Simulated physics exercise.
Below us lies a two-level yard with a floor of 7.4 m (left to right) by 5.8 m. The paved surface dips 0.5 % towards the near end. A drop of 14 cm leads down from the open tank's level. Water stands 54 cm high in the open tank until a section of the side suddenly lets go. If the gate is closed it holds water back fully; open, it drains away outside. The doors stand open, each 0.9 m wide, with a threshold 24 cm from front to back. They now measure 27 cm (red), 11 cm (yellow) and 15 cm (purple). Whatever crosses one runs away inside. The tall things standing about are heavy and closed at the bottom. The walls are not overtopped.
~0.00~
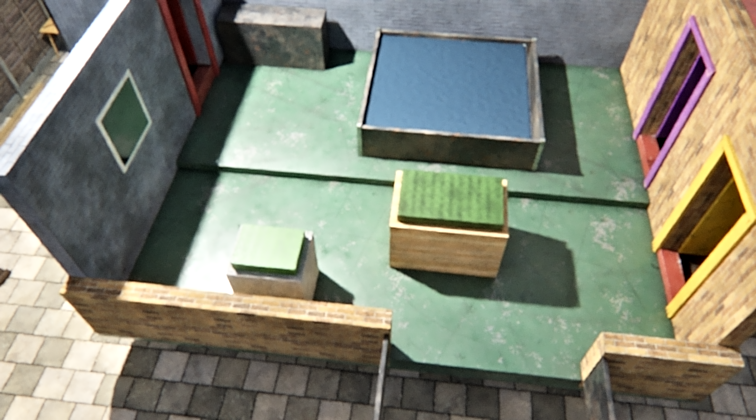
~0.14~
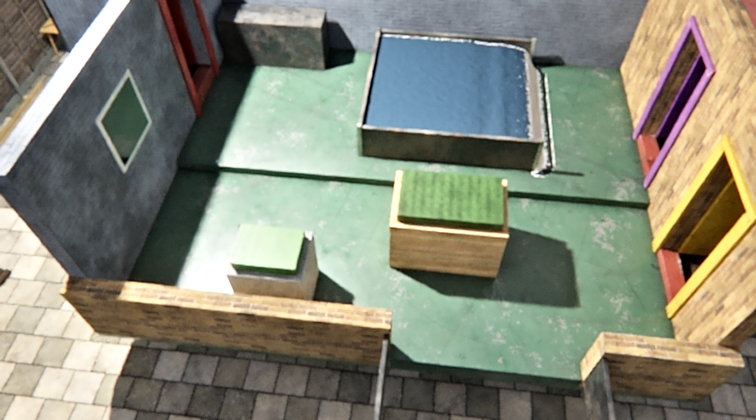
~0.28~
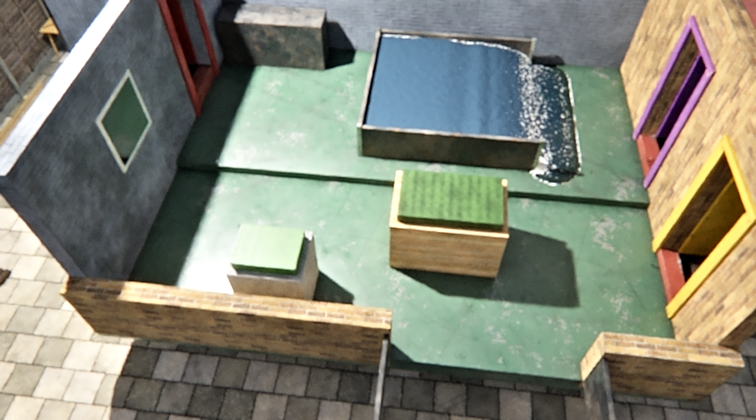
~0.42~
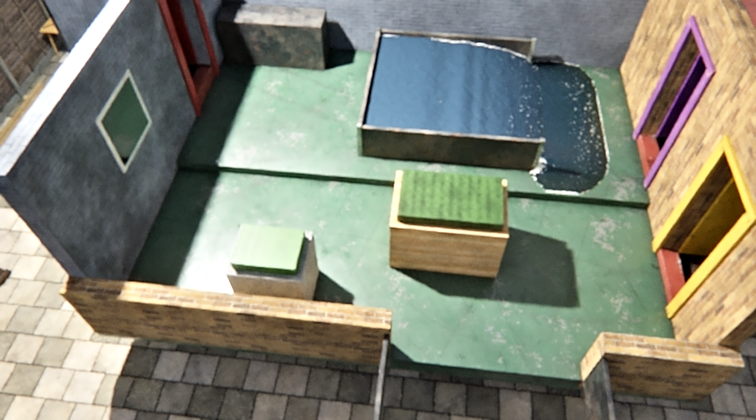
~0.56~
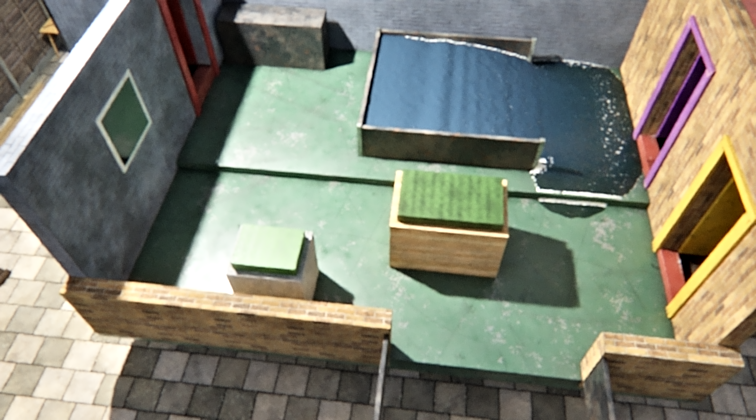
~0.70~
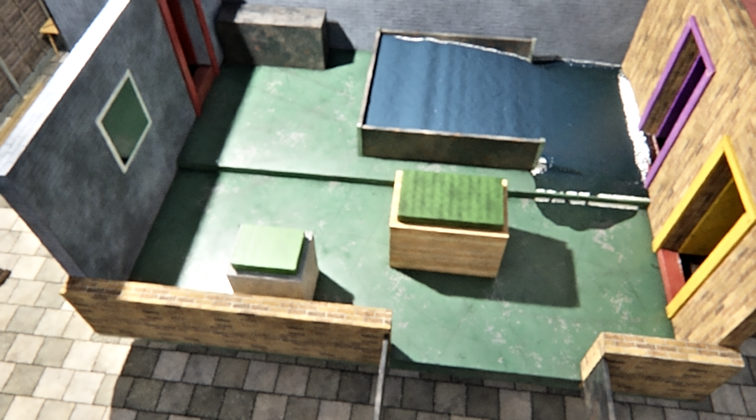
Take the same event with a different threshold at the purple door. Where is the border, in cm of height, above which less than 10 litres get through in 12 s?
Some 34 cm above the ground.
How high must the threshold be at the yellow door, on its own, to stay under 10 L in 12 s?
About 15 cm at yellow.
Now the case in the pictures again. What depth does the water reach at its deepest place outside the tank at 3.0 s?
About 35 cm.
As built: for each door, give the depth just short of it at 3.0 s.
In cm: Red 0, yellow 14, purple 31.
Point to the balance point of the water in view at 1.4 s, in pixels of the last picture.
Near (498, 114).
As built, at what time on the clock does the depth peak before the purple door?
At about 2.4 s.
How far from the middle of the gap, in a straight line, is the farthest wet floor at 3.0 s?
About 4.6 m.
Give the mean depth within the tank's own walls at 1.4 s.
Roughly 36 cm on average.
After 1.4 s water covers 20 % of the floor, deepest (44 cm) near (622, 76); 33 cm at the purple door, 46 litres in over its 15 cm threshold.
After 3.0 s water covers 30 % of the floor, deepest (35 cm) near (680, 359); 31 cm at the purple door, 231 litres in over its 15 cm threshold.
After 12.0 s water covers 75 % of the floor, deepest (14 cm) near (639, 368); 9 cm at the purple door, 312 litres in over its 15 cm threshold.
At the purple door as built, the water arrived by 0.6 s and peaked near 35 cm at 2.4 s.
Run again over the same 12 s with other heights there, 42 litres in over 29.5 cm, 0 litres over 39.5 cm. The limit of 10 litres is kept from about 34 cm up.
